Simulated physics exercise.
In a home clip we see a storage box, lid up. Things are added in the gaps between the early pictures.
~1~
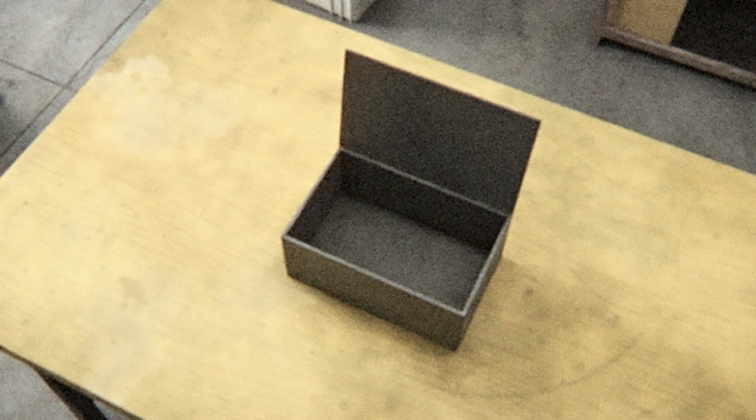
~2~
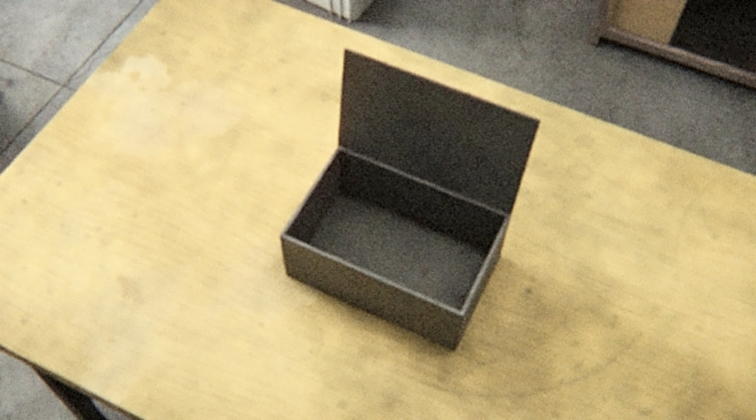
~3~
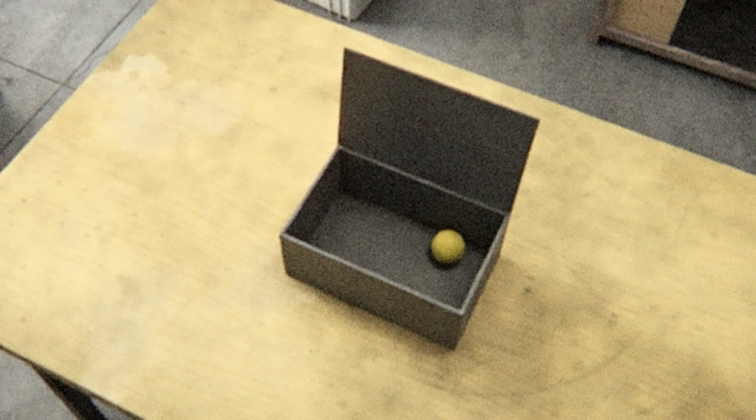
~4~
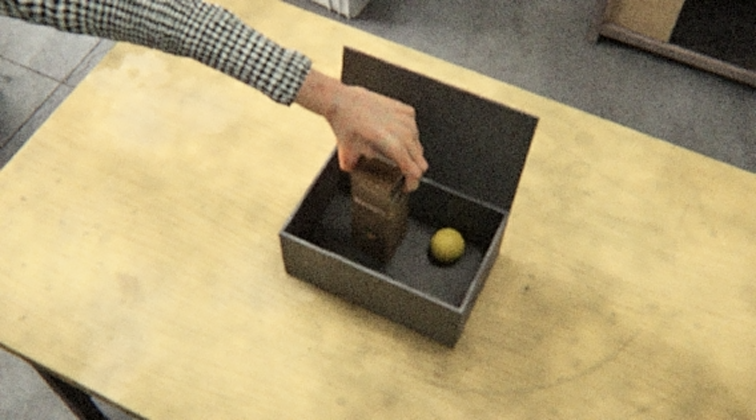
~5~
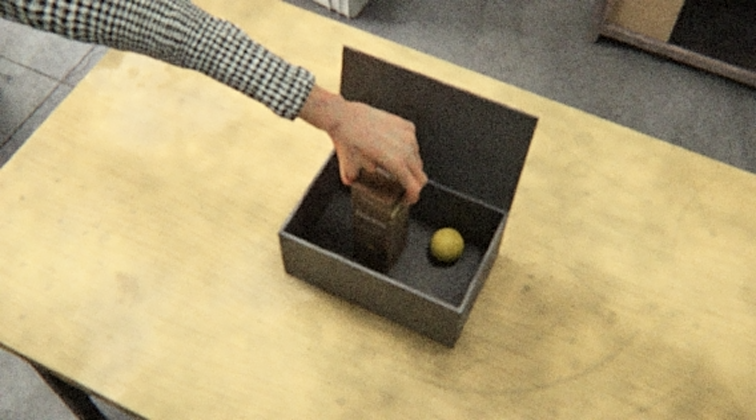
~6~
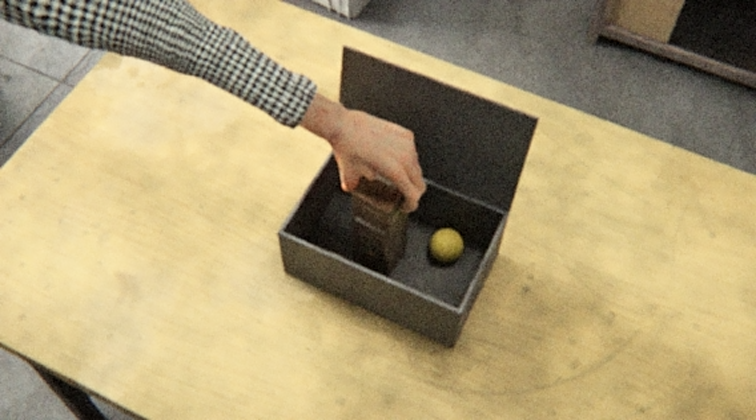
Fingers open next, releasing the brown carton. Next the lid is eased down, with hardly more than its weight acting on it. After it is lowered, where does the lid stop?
It stops short of closing.
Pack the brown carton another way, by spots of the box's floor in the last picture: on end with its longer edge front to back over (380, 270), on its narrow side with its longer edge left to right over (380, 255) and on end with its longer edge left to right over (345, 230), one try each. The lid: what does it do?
In order: The lid gets blocked, then fits down, then gets blocked.
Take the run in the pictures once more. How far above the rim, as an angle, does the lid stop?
Near 30° up from the rim.
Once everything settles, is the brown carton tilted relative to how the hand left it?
In the end, it winds up askew.
Then, 1.10 s on from there, lid starting down.
Then, 1.50 s on from there, lid 66° above the rim.
Then, 1.80 s on from there, lid 51° above the rim.
Then, 2.20 s on from there, lid 39° above the rim; brown carton turned 15° from how it was put near (371, 236).
In the end, lid 30° above the rim; moved from the start, brown carton; yellow lemon unmoved. At the end, from the last picture's camera, brown carton near (365, 244).
